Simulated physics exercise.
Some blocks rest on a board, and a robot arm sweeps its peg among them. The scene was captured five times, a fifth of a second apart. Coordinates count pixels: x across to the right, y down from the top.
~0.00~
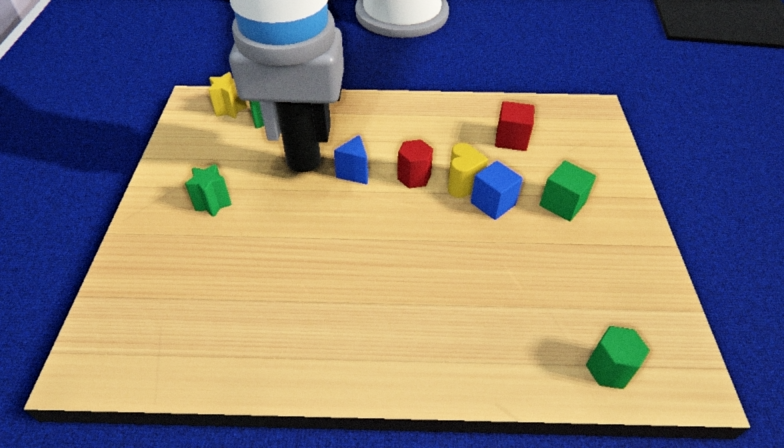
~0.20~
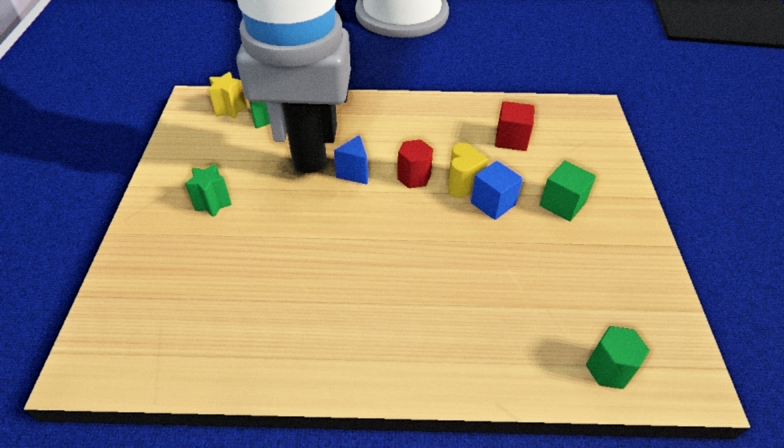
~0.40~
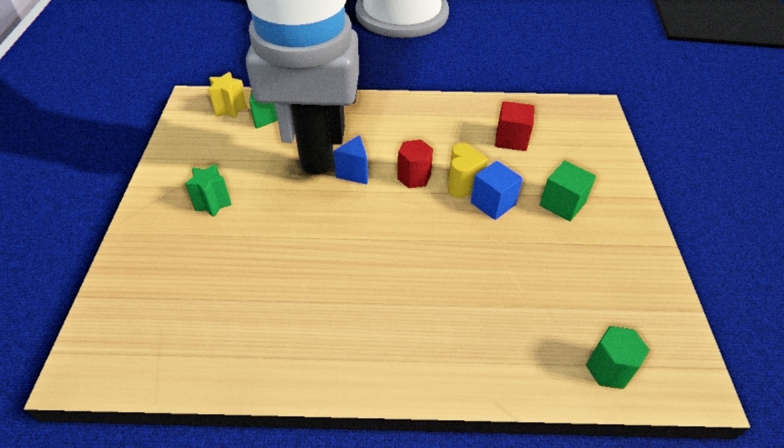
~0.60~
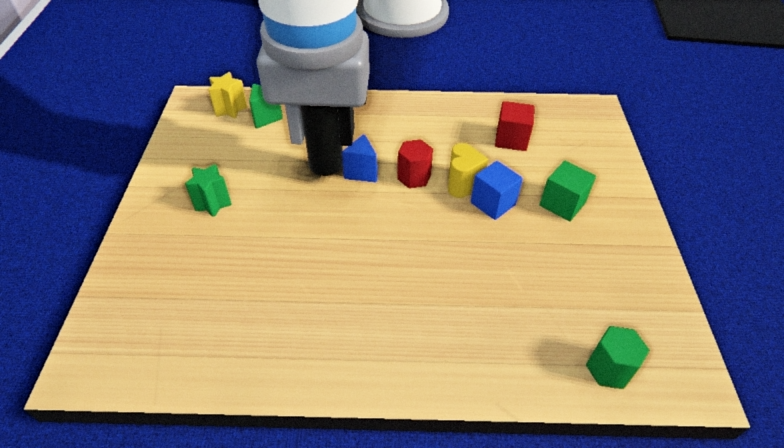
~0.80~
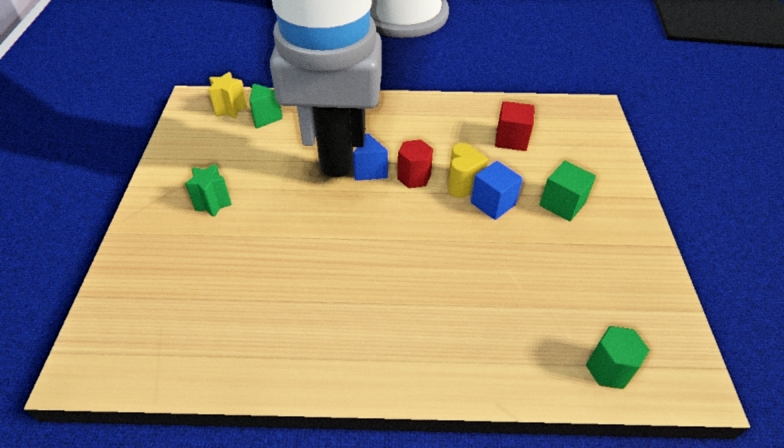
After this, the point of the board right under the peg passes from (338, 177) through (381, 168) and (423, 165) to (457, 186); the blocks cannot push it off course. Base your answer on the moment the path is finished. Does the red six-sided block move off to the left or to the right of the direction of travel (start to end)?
It moves right.
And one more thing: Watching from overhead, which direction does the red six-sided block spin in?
It makes a clockwise turn.
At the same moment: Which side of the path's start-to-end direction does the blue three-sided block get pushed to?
It's going to go left.
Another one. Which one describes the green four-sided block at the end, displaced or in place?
It stays.
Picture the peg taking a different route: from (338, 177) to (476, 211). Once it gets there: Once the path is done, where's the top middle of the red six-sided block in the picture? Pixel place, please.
When the path ends, it will be at (438, 148).
What follows on the original path. One third of the way, peg (381, 157); blue three-sided block (408, 134), turned 35° anticlockwise; red six-sided block (423, 150), turned 25° clockwise.
Two thirds of the way, peg (425, 155); blue three-sided block (452, 132), turned 35° anticlockwise; red six-sided block (451, 156), turned 60° clockwise; yellow heart (482, 160); blue four-sided block (506, 179), turned 10° clockwise.
At the end, peg (458, 175); blue three-sided block (464, 134), turned 70° anticlockwise; red six-sided block (486, 179), turned 65° clockwise; yellow heart (517, 178); blue four-sided block (547, 194); green four-sided block in place.
